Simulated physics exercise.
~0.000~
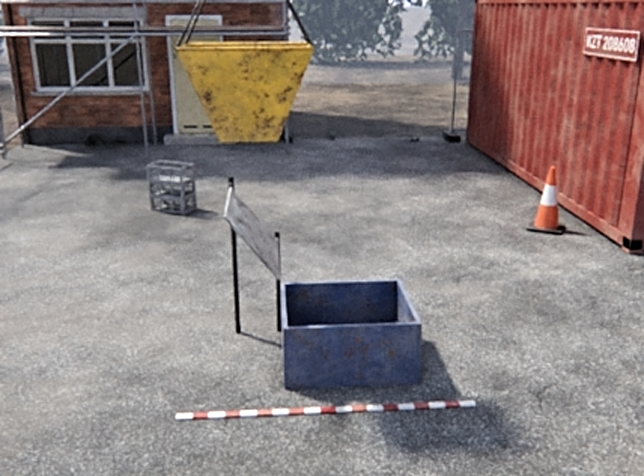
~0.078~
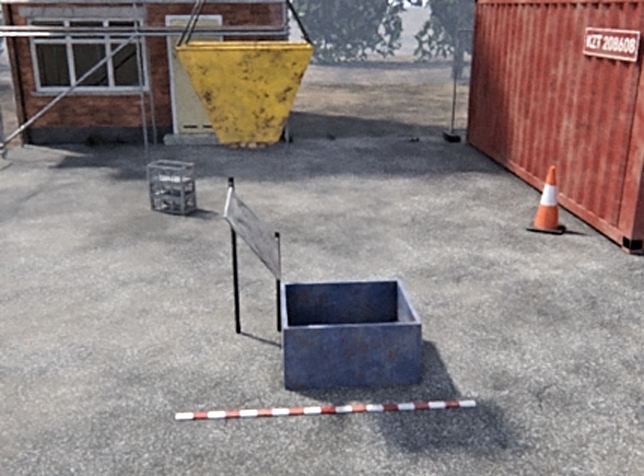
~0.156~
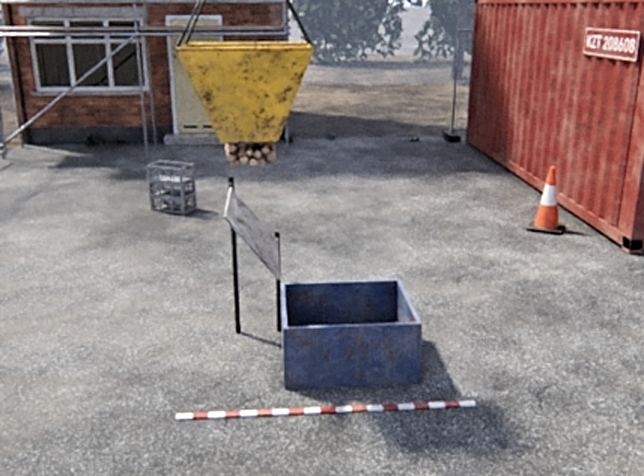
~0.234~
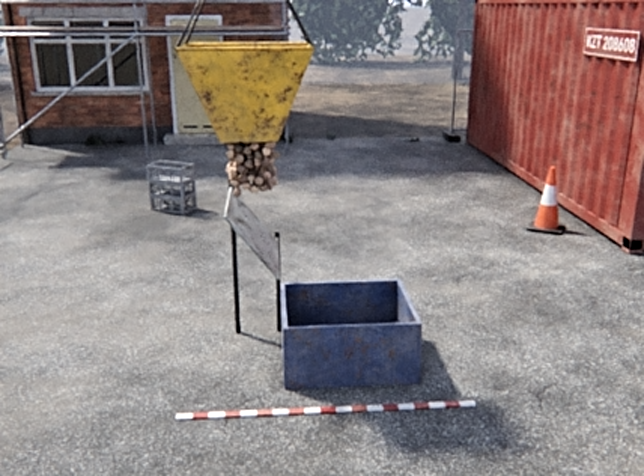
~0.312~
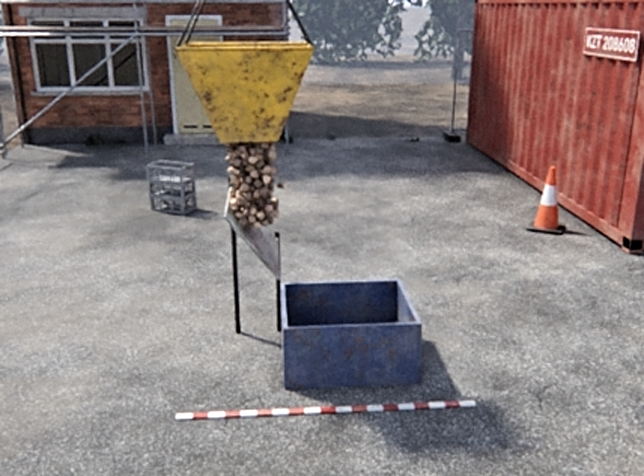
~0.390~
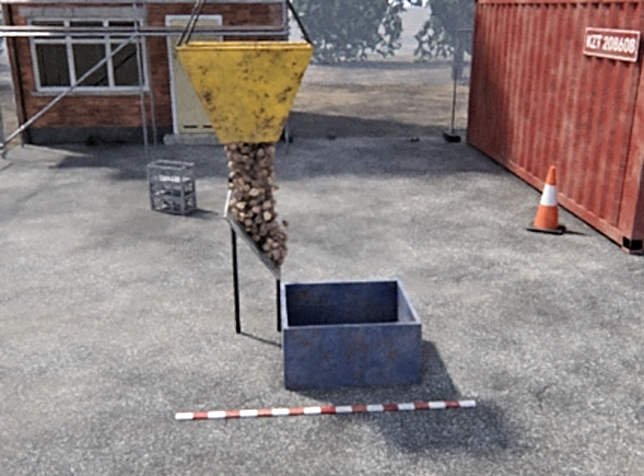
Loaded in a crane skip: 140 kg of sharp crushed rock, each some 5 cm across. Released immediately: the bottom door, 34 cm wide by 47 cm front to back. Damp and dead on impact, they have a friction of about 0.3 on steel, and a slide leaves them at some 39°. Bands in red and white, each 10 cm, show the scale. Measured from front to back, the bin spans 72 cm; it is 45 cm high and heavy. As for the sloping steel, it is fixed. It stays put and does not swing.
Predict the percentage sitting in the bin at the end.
88 per cent, roughly.
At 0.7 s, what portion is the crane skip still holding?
Around 0 percent.
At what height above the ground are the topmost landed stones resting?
Height at rest: Around 28 cm.
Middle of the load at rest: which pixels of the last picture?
Their middle is at about (350, 343).
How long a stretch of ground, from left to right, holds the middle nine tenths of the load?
Horizontal spread approx 70 cm.
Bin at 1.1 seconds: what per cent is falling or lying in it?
Something like 90 percent.
After 0.7 s, 0 % in the crane skip, 30 % on the steel, 12 % falling or lying left of the bin, 53 % falling or lying in the bin, 5 % falling or lying beside or right of the bin; the stones farthest right are at (370, 351).
After 1.1 s, 0 % in the crane skip, 88 % falling or lying in the bin, 12 % falling or lying beside or right of the bin; the stones farthest right are at (397, 326).
After 1.7 s, 0 % in the crane skip, 88 % falling or lying in the bin, 12 % falling or lying beside or right of the bin; the stones farthest right are at (443, 350).
After 2.6 s, 0 % in the crane skip, 88 % falling or lying in the bin, 12 % falling or lying beside or right of the bin; the stones farthest right are at (443, 350).
After 4.5 s, 0 % in the crane skip, 88 % in the bin, 12 % beside or right of the bin; the stones farthest right are at (443, 350).
